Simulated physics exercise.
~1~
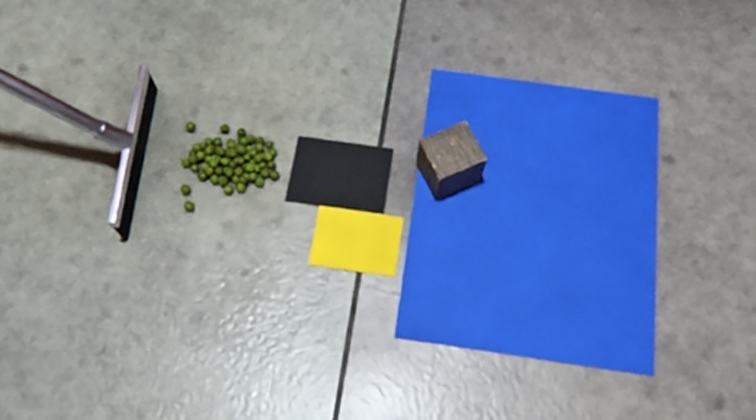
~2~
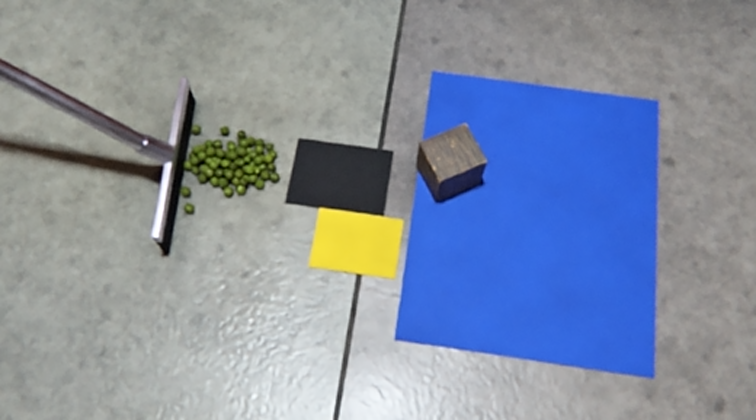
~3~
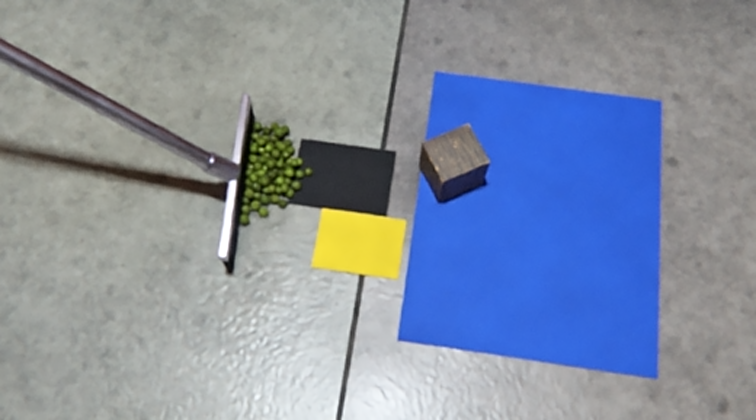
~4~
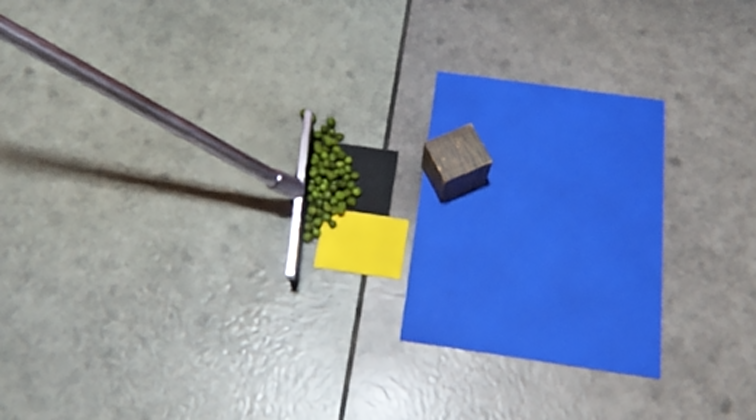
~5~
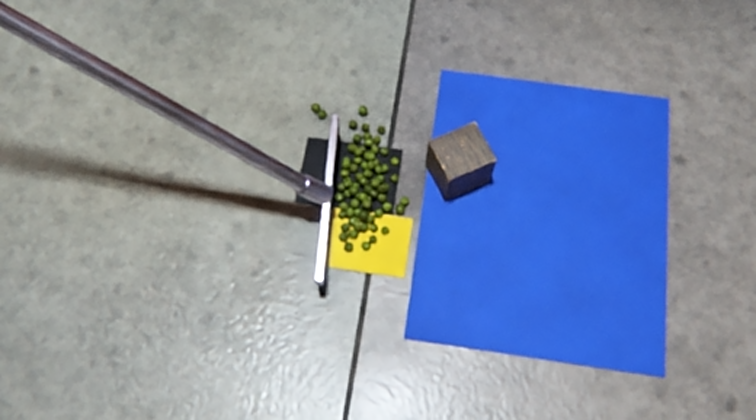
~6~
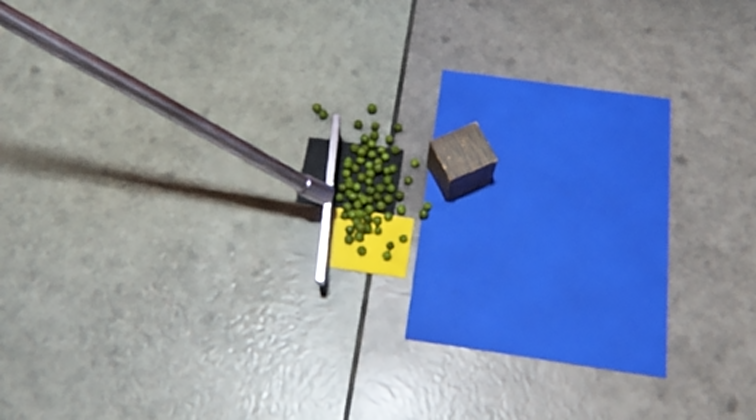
At the start, a squeegee on a long handle stands to the left of a loose cluster of small green olives on a gray floor, with black, yellow and blue mats to the right and a block on the blue one. The blade moves right, reaches the olives and bunches them against its face. It pushes them over the black mat and toward the yellow one. Then the blade stops across these mats, and the olives spread slightly ahead. Most end on the black mat, others on the yellow, with a few strays around them and near the blue mat's edge.
